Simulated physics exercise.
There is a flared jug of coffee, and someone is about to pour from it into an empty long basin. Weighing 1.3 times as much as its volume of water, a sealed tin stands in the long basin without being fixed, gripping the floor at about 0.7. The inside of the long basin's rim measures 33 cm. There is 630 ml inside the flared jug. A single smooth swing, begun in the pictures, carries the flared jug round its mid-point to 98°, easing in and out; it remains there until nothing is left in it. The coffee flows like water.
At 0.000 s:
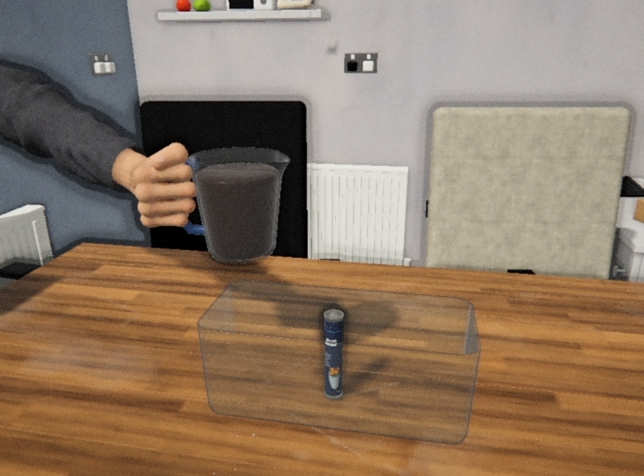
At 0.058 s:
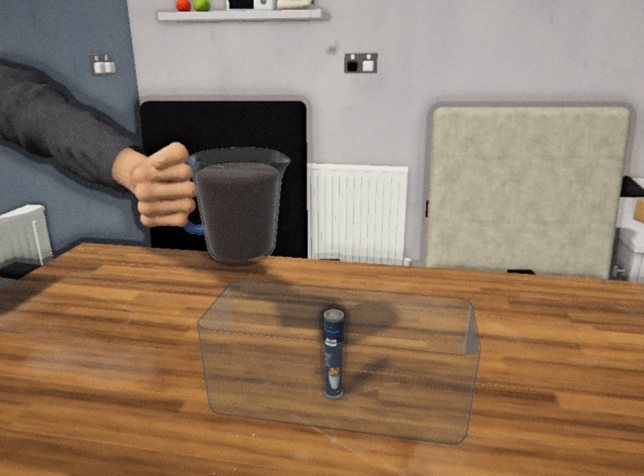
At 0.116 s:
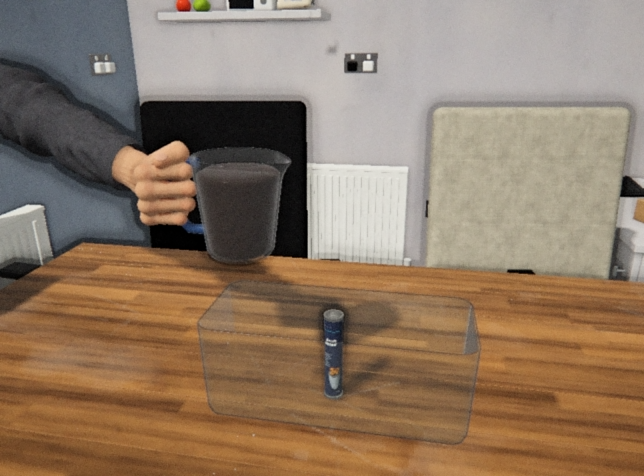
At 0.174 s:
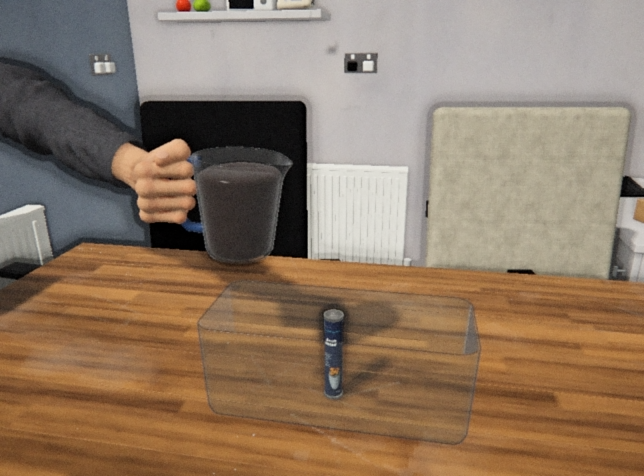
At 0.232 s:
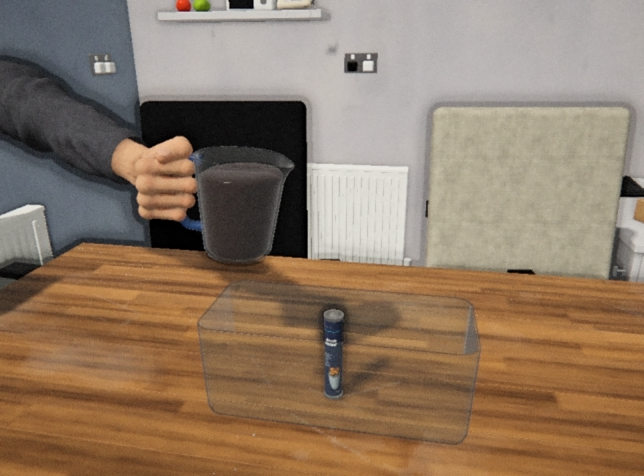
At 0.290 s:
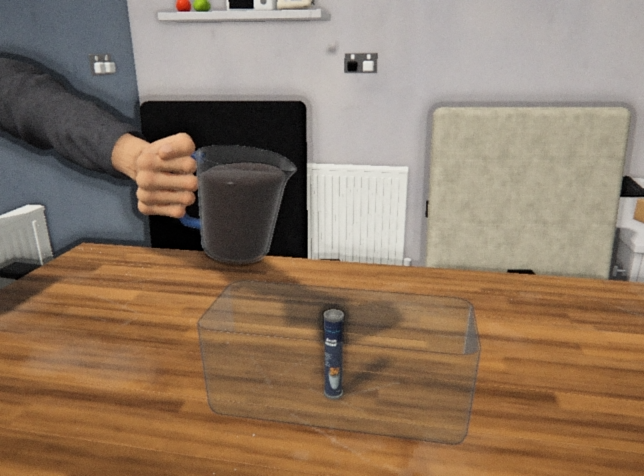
To begin with, a hand at the left holds a flared jug of dark liquid upright and still above a wooden table, where a clear, long basin surrounds a small blue tin. Then the hand slowly tilts the jug slightly to the right, while the basin and tin stay motionless.
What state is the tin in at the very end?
It goes down.
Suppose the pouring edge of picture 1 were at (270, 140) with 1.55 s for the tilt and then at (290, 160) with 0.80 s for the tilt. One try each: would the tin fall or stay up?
First it topples; then it topples.
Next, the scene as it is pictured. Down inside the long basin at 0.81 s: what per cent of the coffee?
Around 3 percent.
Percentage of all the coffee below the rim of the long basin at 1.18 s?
That comes to about 46 percent.
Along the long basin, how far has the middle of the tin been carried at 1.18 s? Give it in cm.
About 0 cm.
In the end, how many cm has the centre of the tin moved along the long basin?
In the end the tin's centre has shifted about 7.5 centimetres.
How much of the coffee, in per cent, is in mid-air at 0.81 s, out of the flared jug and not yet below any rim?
Some 12 per cent, I reckon.
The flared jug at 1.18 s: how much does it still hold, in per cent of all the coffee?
36 in a hundred, give or take.
Then, 0.81 s in, the tilt is 54° and 84 per cent is still to pour; the tin stands where it began.
Then, 1.18 s in, the tilt is 87° and 36 per cent is still to pour; the tin stands where it began.
Then, 1.58 s in, the tilt is 98° and 3 per cent is still to pour; the tin leans 4°.
Then, 2.01 s in, the tilt is 98° and 0 per cent is still to pour; the tin lies on its side.
Finally, the tin lies on its side.
